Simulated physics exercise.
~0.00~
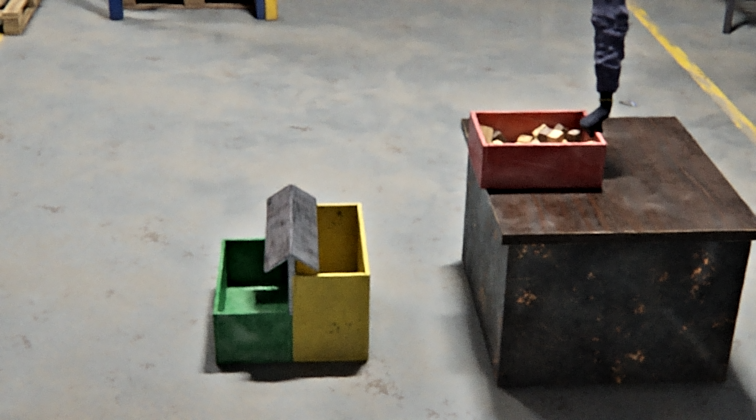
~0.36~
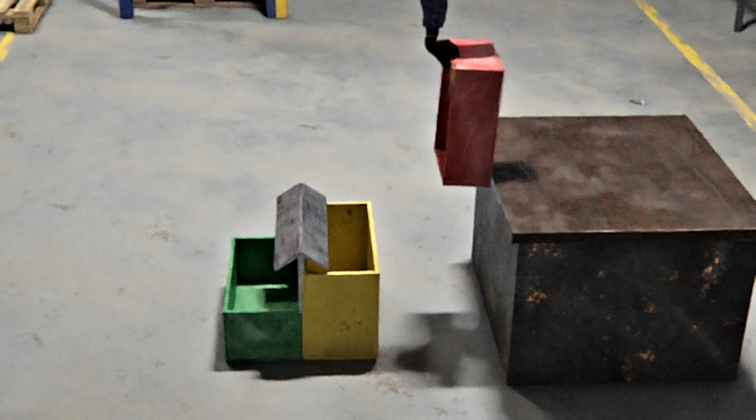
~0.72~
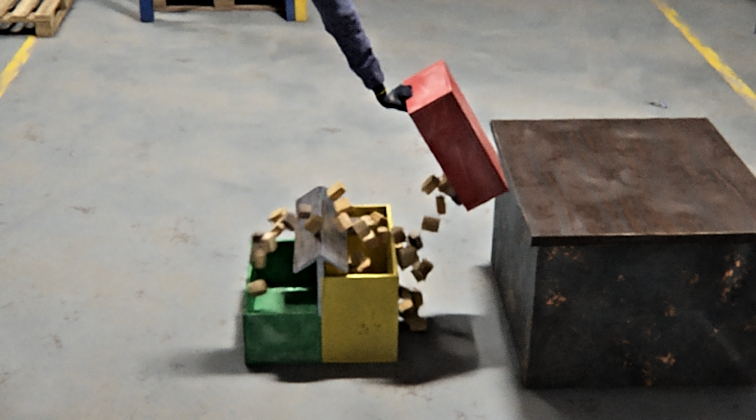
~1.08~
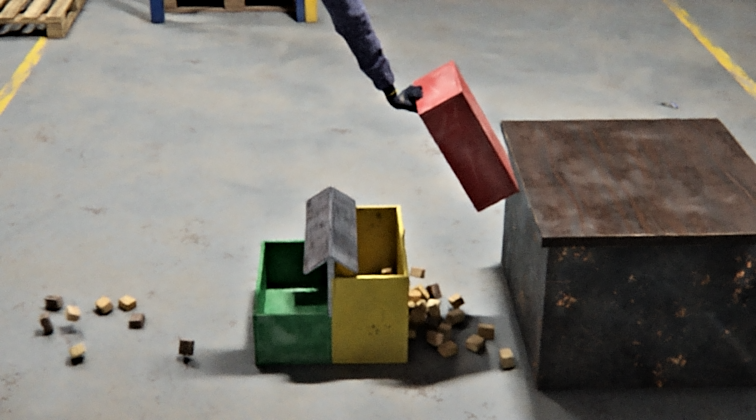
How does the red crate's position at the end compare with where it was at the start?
At the start the red crate sits upright on the dark bench, full of wooden blocks. By the end it is held tipped over in the air, just off the bench's left edge.
